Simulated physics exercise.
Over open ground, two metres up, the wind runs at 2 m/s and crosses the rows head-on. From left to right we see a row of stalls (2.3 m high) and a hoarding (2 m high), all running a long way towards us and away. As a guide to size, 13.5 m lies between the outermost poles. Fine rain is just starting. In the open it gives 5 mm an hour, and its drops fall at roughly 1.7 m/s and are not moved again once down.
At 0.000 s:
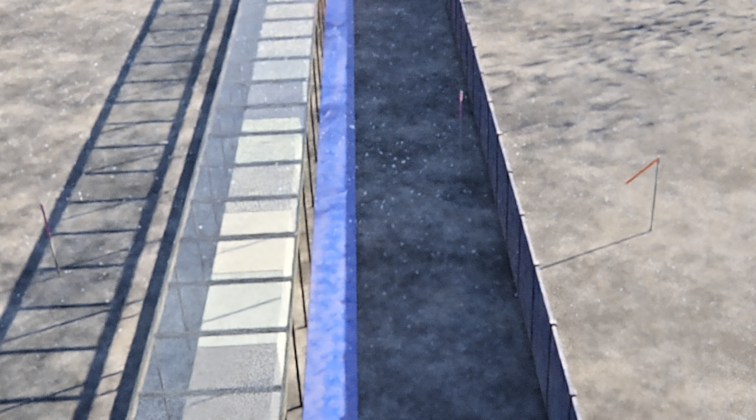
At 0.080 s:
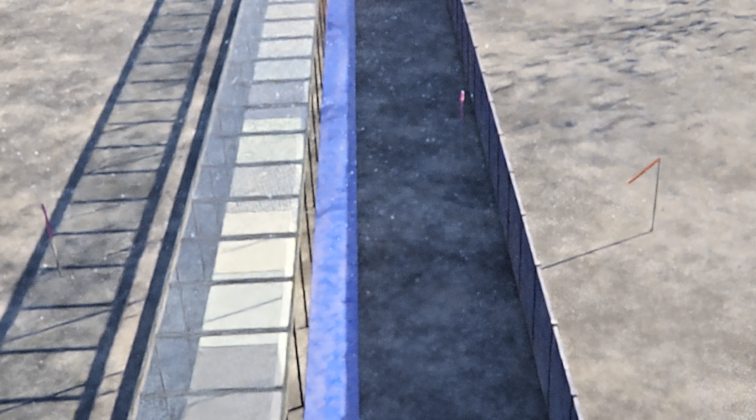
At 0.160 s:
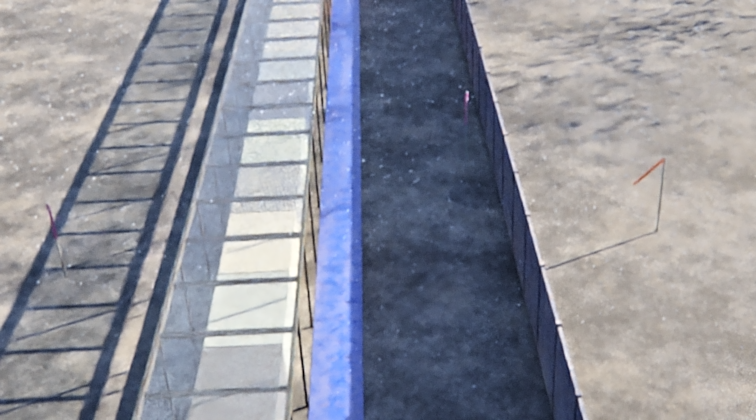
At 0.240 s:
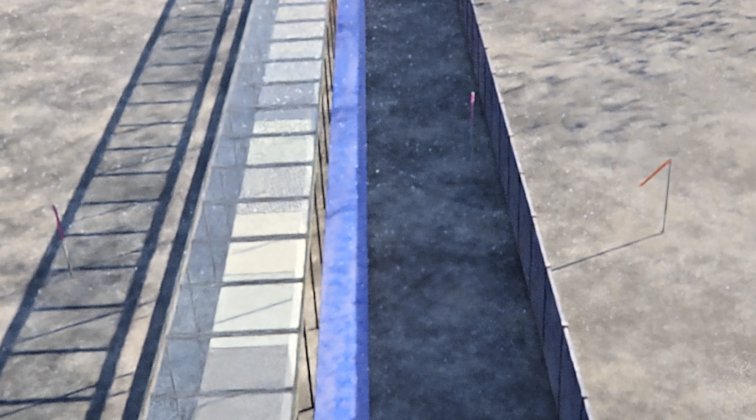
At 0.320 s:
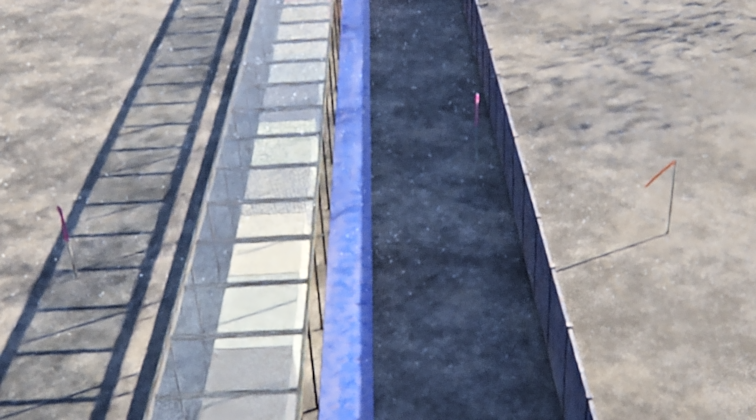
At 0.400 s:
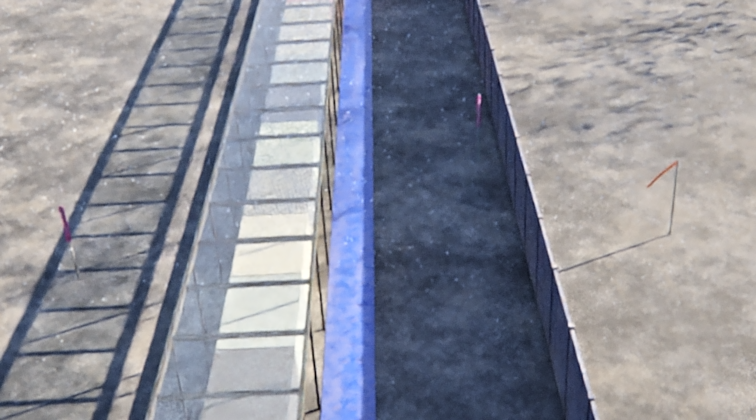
A row of stalls, a blue strip and a dark hoarding crossing open ground, shifting slightly rightward in view as small ribbons stir.
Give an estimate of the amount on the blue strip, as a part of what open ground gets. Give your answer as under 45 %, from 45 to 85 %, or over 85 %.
My answer: From 45 to 85 %.
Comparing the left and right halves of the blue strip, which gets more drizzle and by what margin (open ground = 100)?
Rightward half gets more, roughly 90 points.
In 10 minutes the blue strip collects 0.5 mm against 0.8 mm in the open.
In 30 minutes the blue strip collects 1.5 mm against 2.5 mm in the open.
In 60 minutes the blue strip collects 2.9 mm against 5.0 mm in the open, so the blue strip has 59 % of the open amount; the left half of it has 15 %, the right half 103 %.
